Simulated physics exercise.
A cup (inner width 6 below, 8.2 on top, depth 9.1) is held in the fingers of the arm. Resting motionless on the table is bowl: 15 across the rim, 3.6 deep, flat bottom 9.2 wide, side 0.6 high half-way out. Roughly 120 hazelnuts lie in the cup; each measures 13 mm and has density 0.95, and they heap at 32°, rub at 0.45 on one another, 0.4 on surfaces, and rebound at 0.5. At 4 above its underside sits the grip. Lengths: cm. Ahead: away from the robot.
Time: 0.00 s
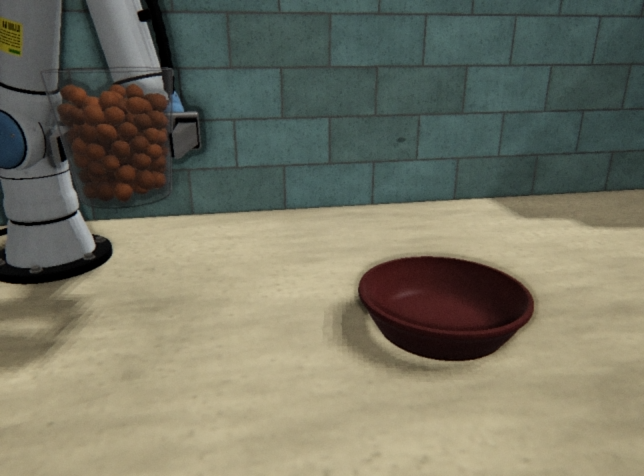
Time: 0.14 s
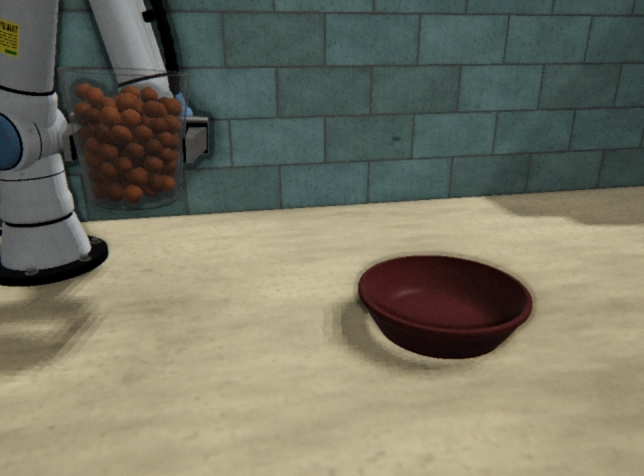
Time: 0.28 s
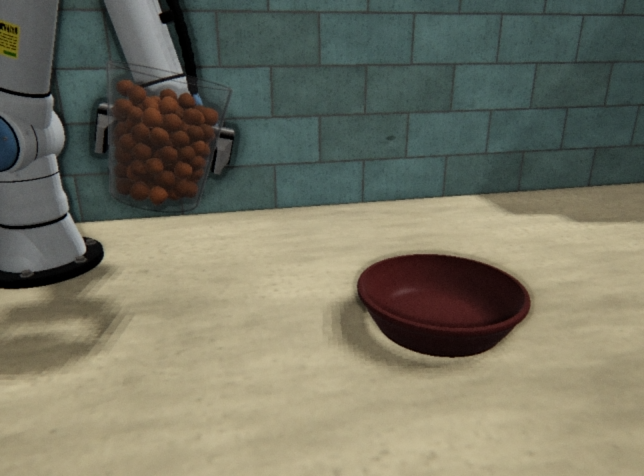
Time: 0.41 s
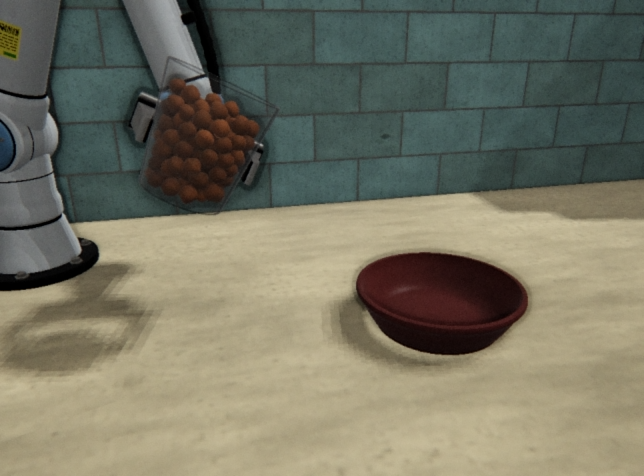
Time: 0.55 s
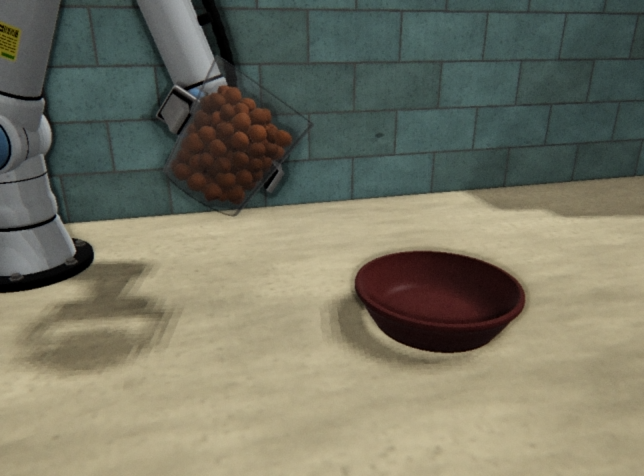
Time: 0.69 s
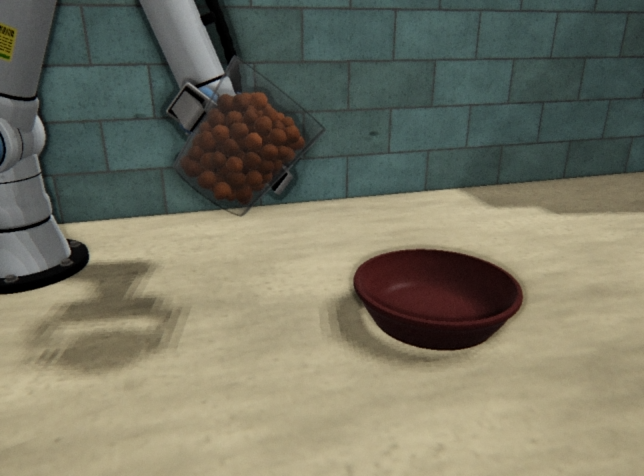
A robot arm carries a clear cup filled with small brown balls to the right above a pale table, gradually tilting it rightward toward a dark red bowl that sits still, with a teal brick wall behind.
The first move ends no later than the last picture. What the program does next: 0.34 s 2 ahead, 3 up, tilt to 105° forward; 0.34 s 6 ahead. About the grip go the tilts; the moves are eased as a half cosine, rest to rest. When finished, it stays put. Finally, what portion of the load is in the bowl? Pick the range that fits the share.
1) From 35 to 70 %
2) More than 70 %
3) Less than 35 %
The answer is 2.
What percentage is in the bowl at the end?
Around 90 percent.
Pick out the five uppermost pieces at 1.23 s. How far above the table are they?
Estimate above table: About 22 centimetres.
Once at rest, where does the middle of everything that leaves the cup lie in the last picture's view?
Middle point: About (446, 305).
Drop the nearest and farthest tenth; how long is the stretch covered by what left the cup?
10 cm.
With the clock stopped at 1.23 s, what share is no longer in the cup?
I'd say some 40 percent by then.
After 0.96 s, tilted 99° forward, highest piece 23 above the table; 125 in the cup.
After 1.23 s, tilted 105° forward, highest piece 21 above the table; 72 in the cup, 30 in the bowl, 8 on the table or floor, 15 in flight or on a rim.
After 1.57 s, tilted 105° forward, highest piece 17 above the table; 96 in the bowl, 15 on the table or floor, 5 in the cup, 9 in flight or on a rim.
After 2.62 s, tilted 105° forward, highest piece 3 above the table; 110 in the bowl, 15 on the table or floor.
In the end, 110 in the bowl, 15 on the table or floor. That is 88 % in the bowl.
